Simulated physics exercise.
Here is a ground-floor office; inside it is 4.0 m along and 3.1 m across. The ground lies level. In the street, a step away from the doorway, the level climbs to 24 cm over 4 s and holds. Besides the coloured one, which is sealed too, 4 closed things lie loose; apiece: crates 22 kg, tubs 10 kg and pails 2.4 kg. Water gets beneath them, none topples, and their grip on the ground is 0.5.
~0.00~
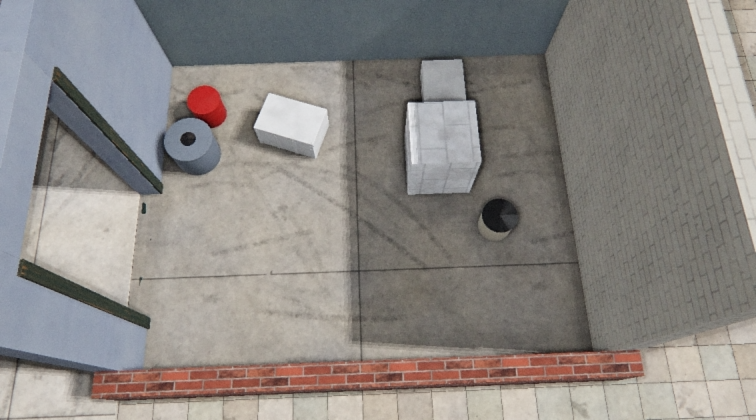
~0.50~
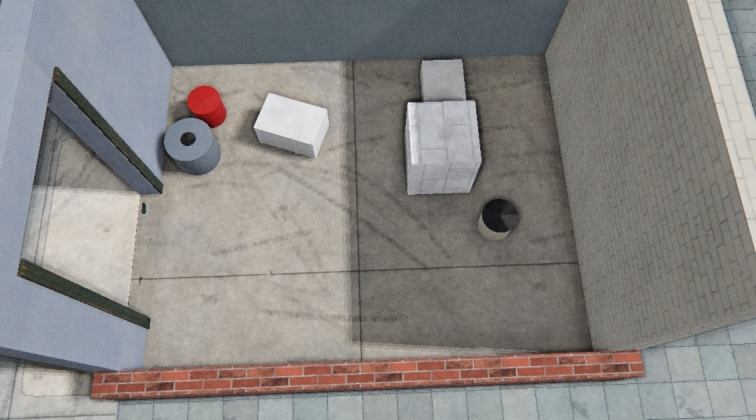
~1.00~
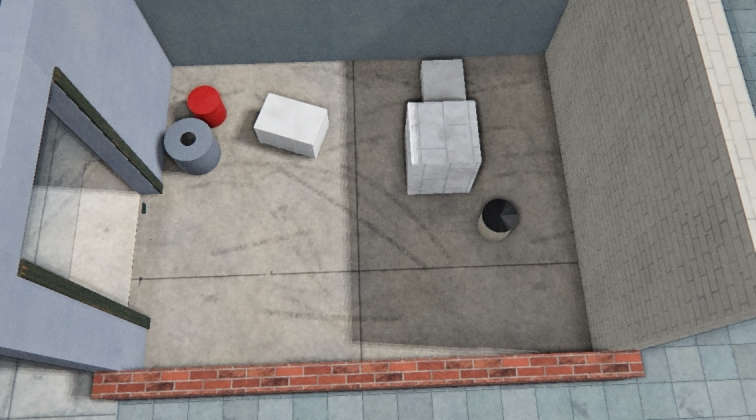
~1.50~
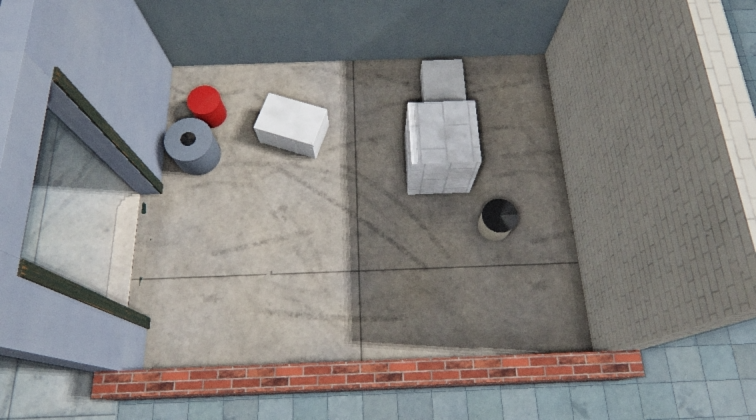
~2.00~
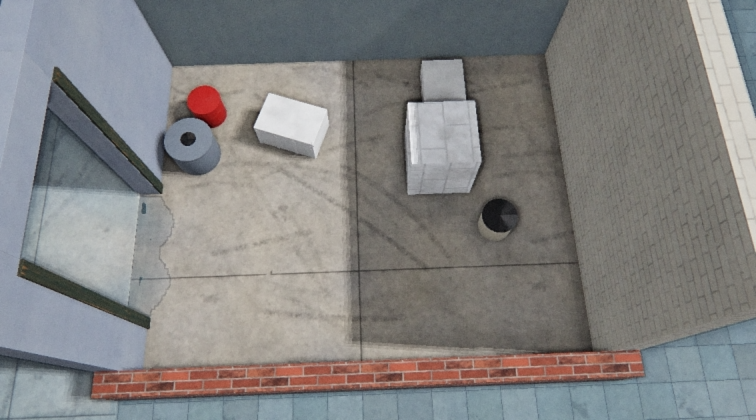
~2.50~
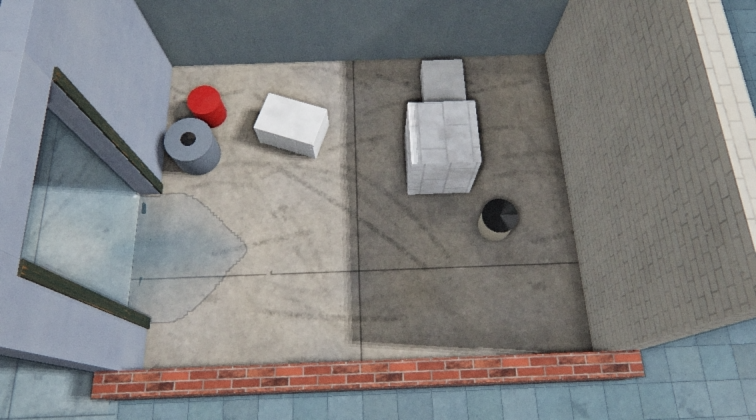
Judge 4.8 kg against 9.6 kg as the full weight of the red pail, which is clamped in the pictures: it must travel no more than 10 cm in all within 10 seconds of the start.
For it, only the larger load is enough.
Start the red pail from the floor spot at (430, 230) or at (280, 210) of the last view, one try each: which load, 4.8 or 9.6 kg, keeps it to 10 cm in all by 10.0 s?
In turn: Neither is enough; neither is enough.
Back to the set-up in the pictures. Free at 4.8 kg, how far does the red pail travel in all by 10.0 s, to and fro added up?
About 20 cm.
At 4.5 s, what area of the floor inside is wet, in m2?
About 6.5 m2.
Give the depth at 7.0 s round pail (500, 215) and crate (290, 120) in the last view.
Roughly 4 and 5 cm.
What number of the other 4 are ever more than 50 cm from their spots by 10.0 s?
2 of them.
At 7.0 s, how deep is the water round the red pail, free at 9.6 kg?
Roughly 2 cm.
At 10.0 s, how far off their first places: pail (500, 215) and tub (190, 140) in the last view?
In turn: 150 cm, 10 cm.
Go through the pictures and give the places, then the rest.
The first picture shows the red pail at (204, 100) rests on the ground; 0.0 m2 under water; 0 of 5 have shifted.
The second picture shows the red pail at (204, 100), on the bottom; water covers 0.0 m2; 0 of 5 have shifted.
The third picture shows the red pail at (204, 100) rests on the ground; water covers 0.0 m2; 0 of 5 have shifted.
The fourth picture shows the red pail at (204, 100), on the bottom; water covers 0.0 m2; 0 of 5 have shifted.
The fifth picture shows the red pail at (204, 100) rests on the ground; water covers 0.1 m2; 0 of 5 have shifted.
The sixth picture shows the red pail at (204, 100) rests on the ground; water covers 0.7 m2; 0 of 5 have shifted.
After 3.5 s the red pail would be 0 cm from its start with 4.8 kg and 0 cm from its start with 9.6 kg; 0 cm of water round it then.
After 4.5 s the red pail would be 0 cm from its start with 4.8 kg and 0 cm from its start with 9.6 kg; 0 cm of water round it then.
After 7.0 s the red pail would be 0 cm from its start with 4.8 kg and 0 cm from its start with 9.6 kg; 2 cm of water round it then.
After 10.0 s the red pail would be 4 cm from its start with 4.8 kg and 0 cm from its start with 9.6 kg; 10 cm of water round it then.
